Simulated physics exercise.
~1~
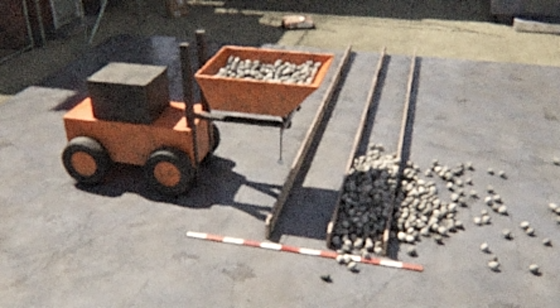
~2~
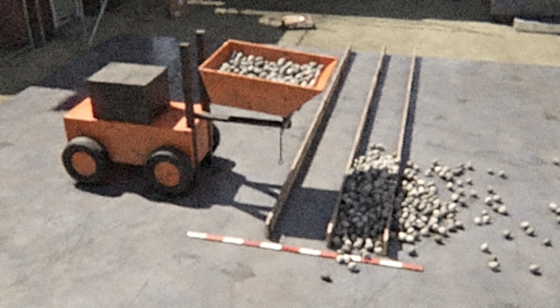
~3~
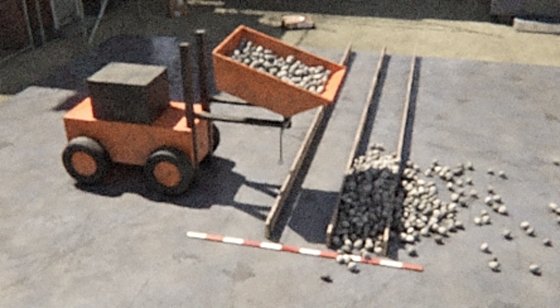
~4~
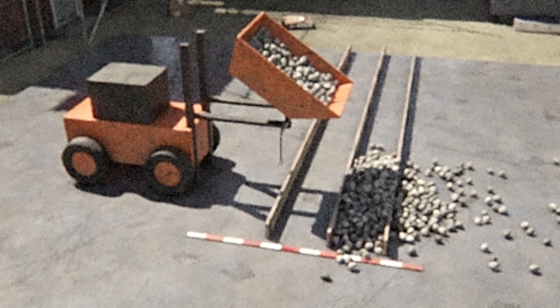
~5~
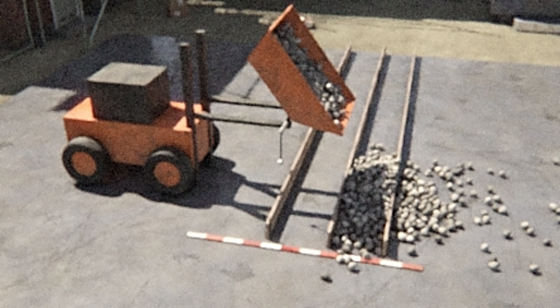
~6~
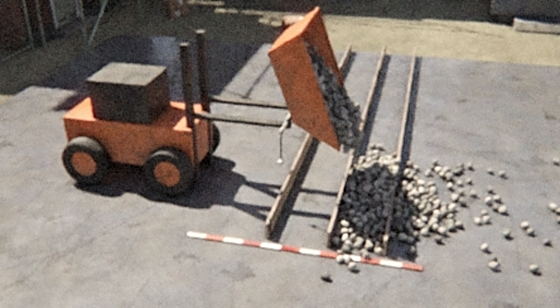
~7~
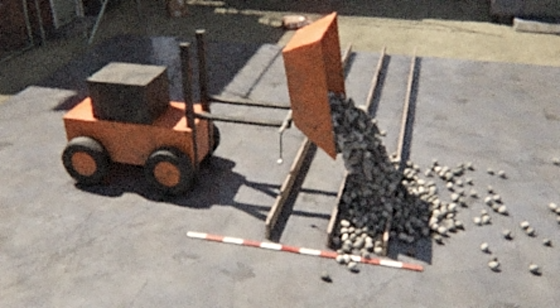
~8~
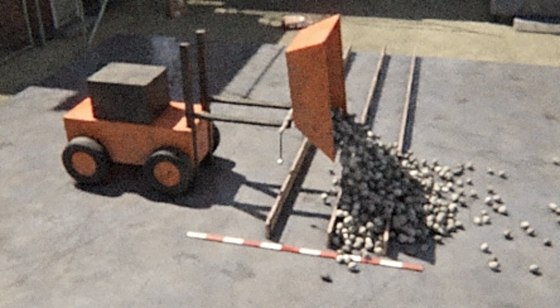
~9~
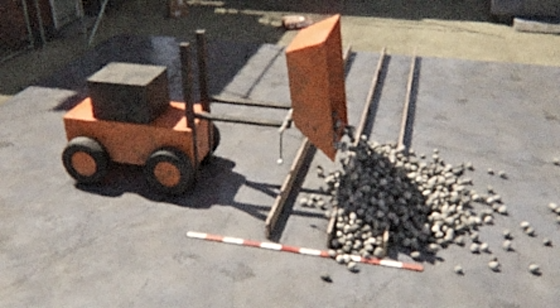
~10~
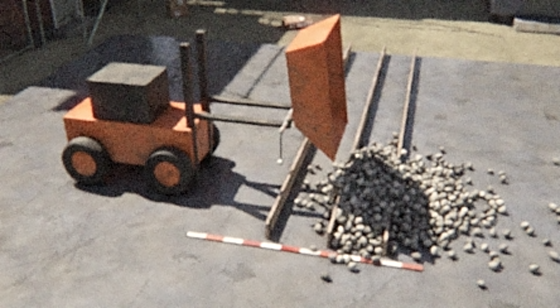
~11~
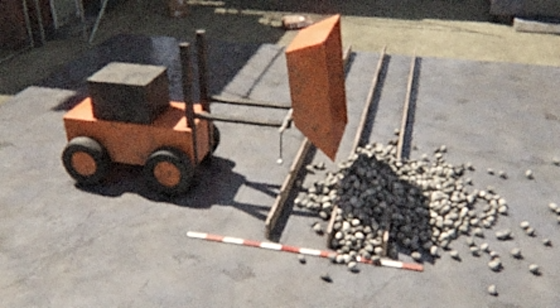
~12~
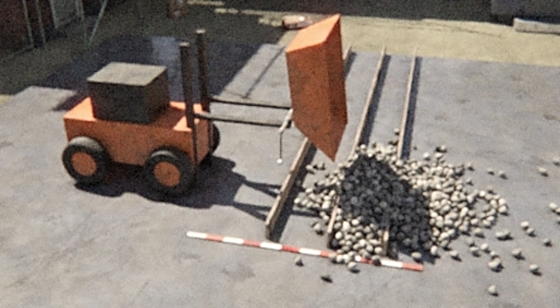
An orange four-wheeled loader gradually tipped its raised skip of grey stones to the right until they poured onto the loose stones already lying among the planks, leaving the skip steeply tilted and empty beside a wider, taller heap.
